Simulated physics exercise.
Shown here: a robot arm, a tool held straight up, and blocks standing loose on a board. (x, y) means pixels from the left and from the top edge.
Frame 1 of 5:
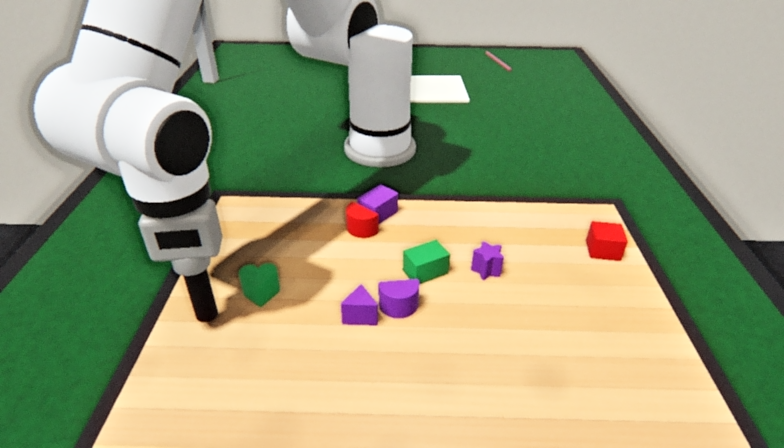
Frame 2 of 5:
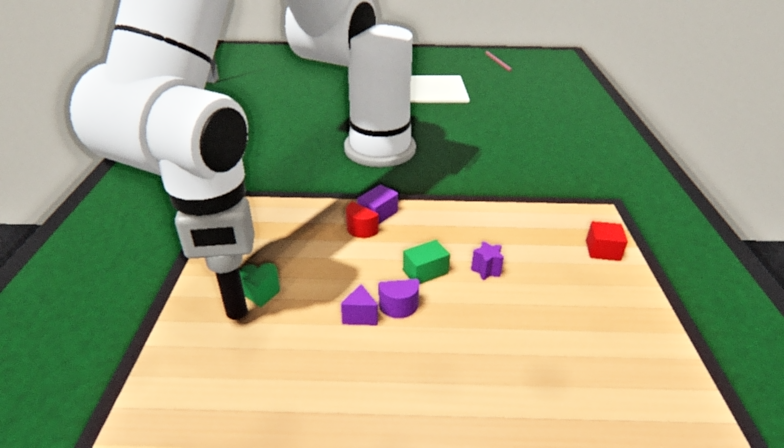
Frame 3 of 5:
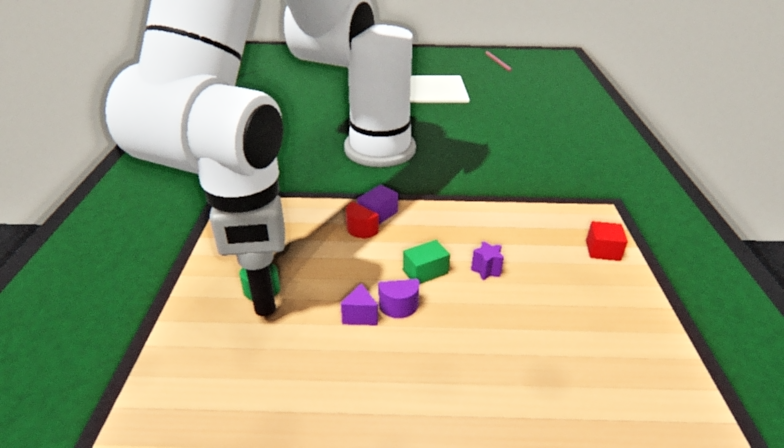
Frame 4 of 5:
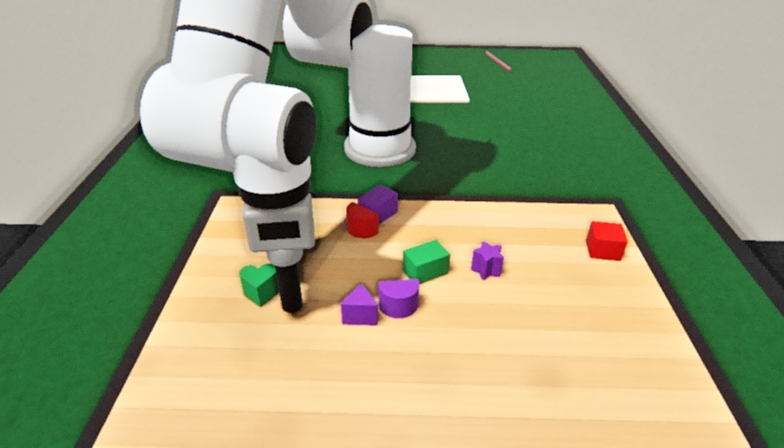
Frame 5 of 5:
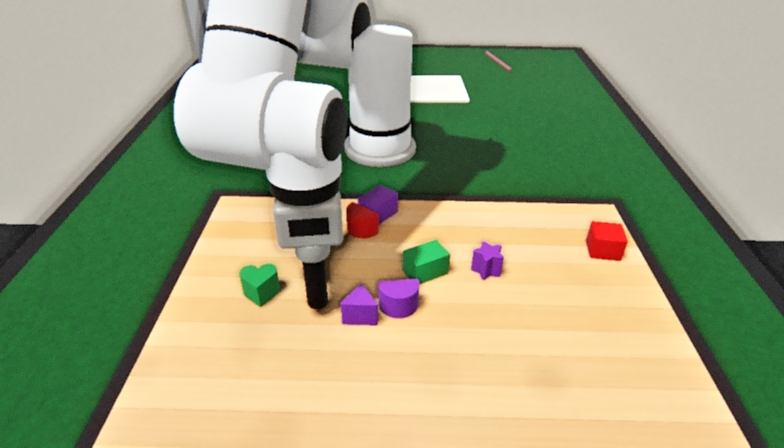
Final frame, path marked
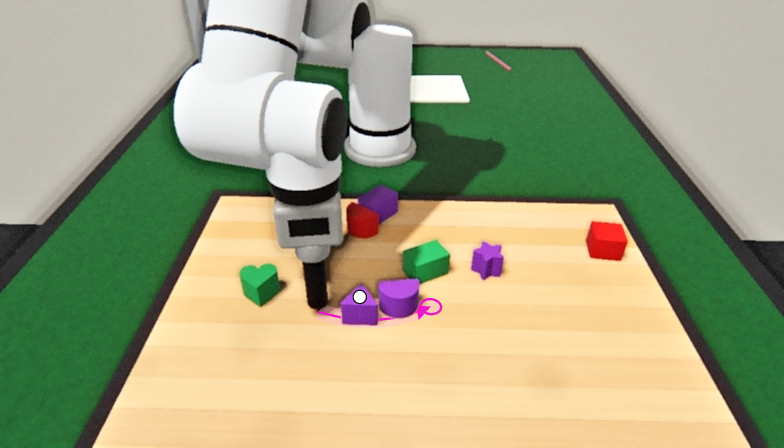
To begin with, a white robot arm holds a black tool upright at the left of a wooden board, beside a green heart among scattered red, green and purple blocks. The arm then carries the tool steadily rightward, passing in front of the heart and nearing the purple triangular block, while the blocks stay still.
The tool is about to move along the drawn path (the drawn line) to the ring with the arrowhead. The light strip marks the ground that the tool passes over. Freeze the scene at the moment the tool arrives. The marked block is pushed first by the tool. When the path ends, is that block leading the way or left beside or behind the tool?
At that point it is off to one side or behind.
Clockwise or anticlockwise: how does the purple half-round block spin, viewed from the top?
Bird's-eye view: Counterclockwise.
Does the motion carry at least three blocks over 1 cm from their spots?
That would be a no.
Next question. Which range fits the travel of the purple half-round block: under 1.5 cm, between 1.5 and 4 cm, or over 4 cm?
More than 4 cm.
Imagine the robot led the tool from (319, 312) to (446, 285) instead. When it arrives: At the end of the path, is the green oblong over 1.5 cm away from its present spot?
Yes, that is how it ends up.
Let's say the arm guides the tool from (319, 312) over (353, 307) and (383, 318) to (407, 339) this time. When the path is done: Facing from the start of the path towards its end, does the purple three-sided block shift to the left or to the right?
That block drifts right.
The drawn path runs from (319, 312) through (356, 319) and (395, 317) to (431, 307); the dot is on the purple three-sided block.
What follows on the original path. One third of the way, tool at (357, 310); purple three-sided block at (379, 299), turned 20° anticlockwise; purple half-round block at (402, 286).
Two thirds of the way, tool at (397, 307); purple three-sided block at (420, 302), turned 35° anticlockwise; purple half-round block at (414, 280), turned 10° anticlockwise.
At the end, tool at (432, 297); purple three-sided block at (443, 300), turned 25° clockwise; purple half-round block at (439, 268), turned 30° anticlockwise; green oblong not moved.
